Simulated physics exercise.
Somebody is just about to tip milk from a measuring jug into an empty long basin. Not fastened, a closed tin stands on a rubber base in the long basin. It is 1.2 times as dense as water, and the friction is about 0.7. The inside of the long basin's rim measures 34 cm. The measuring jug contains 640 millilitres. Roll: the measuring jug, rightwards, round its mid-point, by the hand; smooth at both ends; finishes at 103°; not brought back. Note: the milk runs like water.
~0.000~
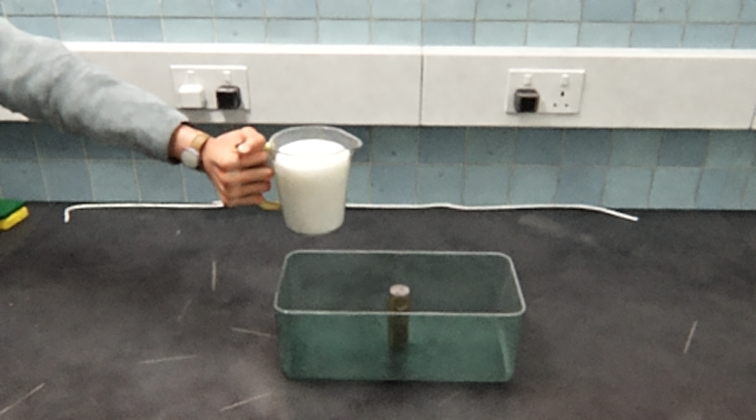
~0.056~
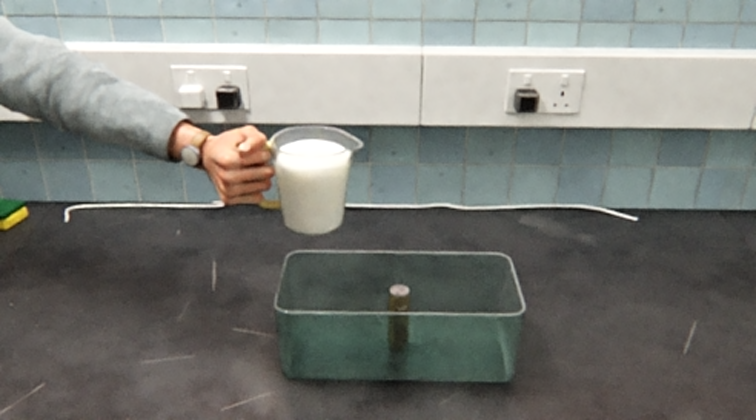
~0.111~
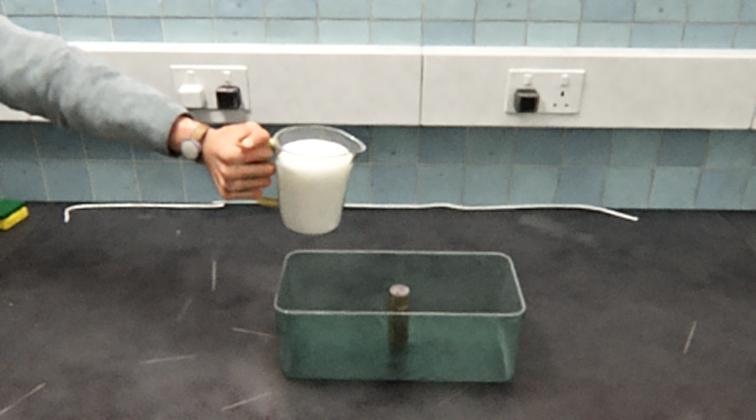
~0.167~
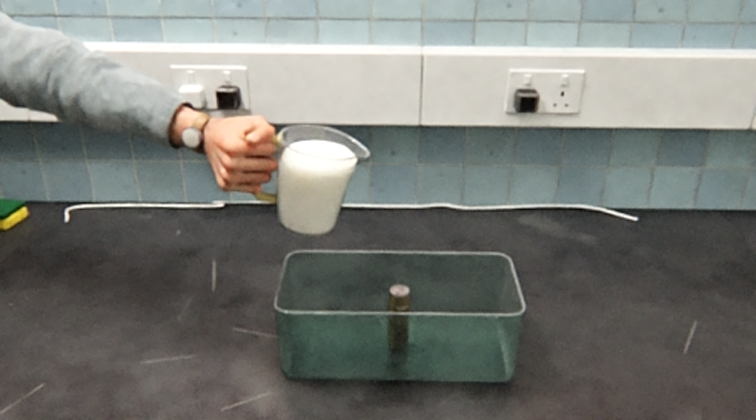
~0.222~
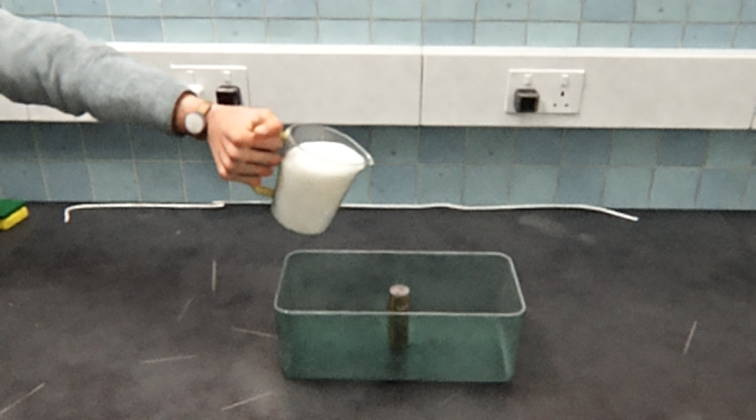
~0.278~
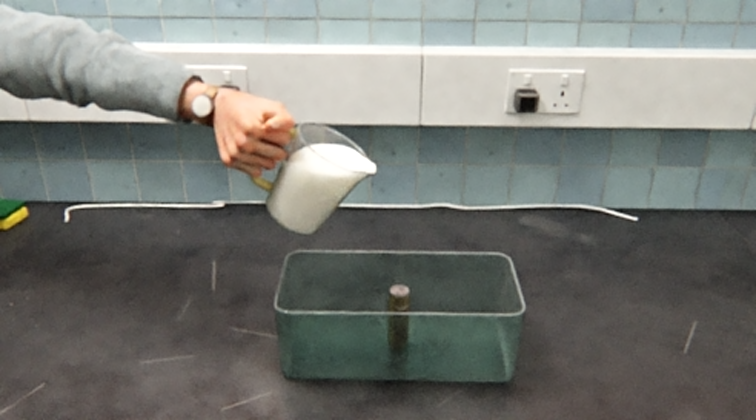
A hand held a clear jug of milk above a long greenish basin with a small upright cylinder inside, then slowly tilted it to the right until the milk reached the lip.
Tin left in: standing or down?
I expect it will stay vertical.
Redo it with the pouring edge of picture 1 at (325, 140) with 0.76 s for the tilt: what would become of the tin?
Then the tin comes down.
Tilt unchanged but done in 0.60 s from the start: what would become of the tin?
Then the tin does not tip.
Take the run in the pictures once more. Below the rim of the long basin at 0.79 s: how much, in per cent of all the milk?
Some 68 percent.
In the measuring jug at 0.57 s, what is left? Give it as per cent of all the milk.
Close to 58 percent of the liquid remains at that time.
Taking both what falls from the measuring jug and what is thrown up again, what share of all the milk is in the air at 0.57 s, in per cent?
Roughly 28 percent.
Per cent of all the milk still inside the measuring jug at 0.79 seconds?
14 in a hundred, give or take.
Then, 0.57 s in, the tilt is 88° and 58 per cent is still to pour; the tin stands where it began.
Then, 0.79 s in, the tilt is 103° and 14 per cent is still to pour; the tin stands where it began.
Then, 1.01 s in, the tilt is 103° and 1 per cent is still to pour; the tin stands where it began.
Then, 1.26 s in, the tilt is 103° and 0 per cent is still to pour; the tin stands where it began.
Finally, the tin stands where it began.
